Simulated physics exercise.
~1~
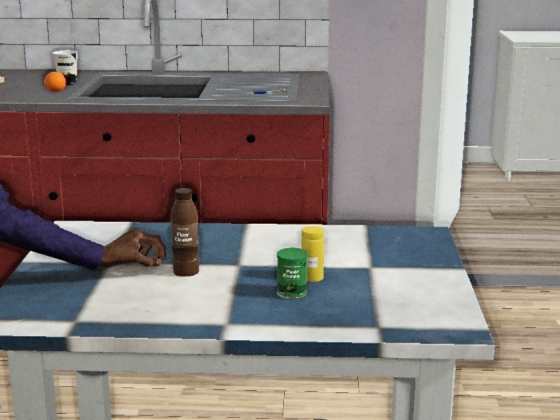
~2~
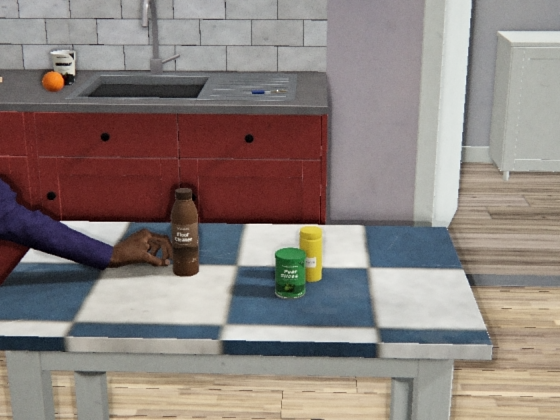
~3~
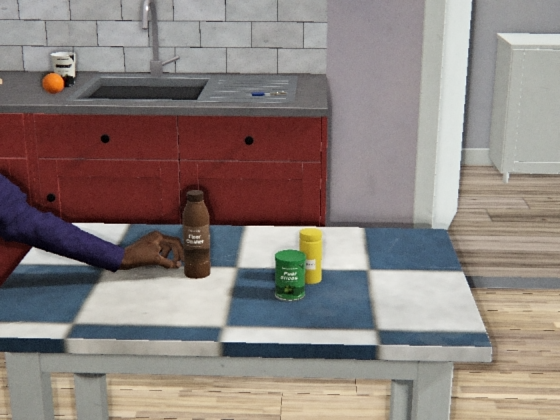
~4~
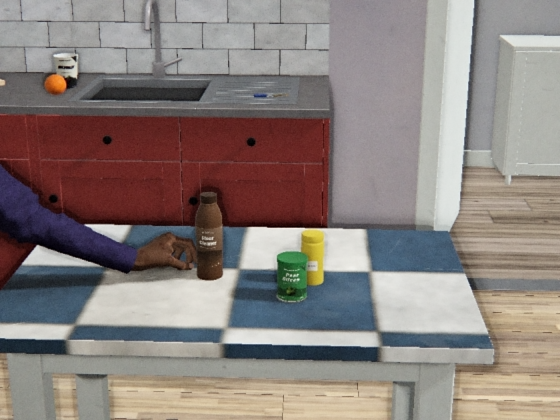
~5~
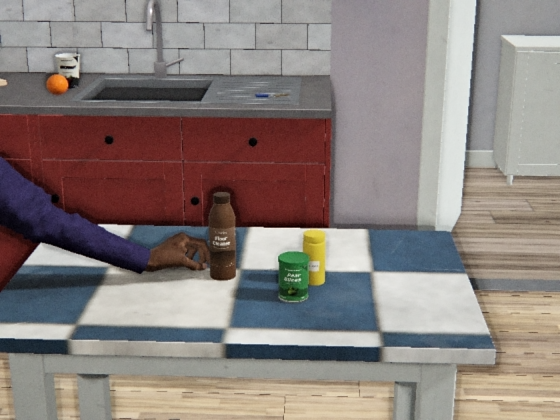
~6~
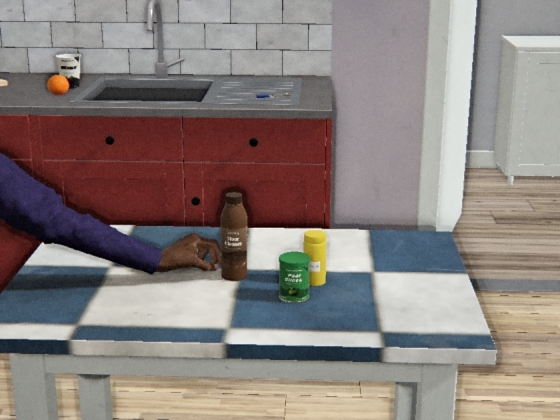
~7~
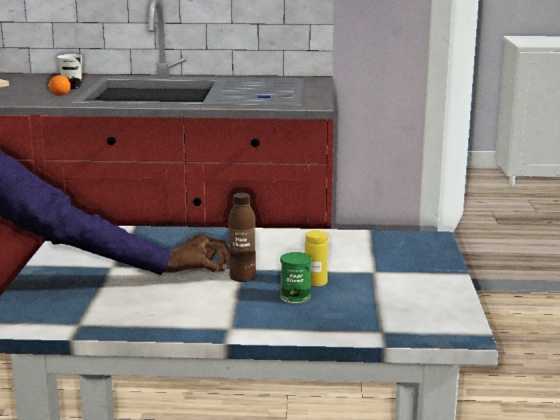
A hand slowly pushes a brown bottle right across a checkered table, leaving it upright.
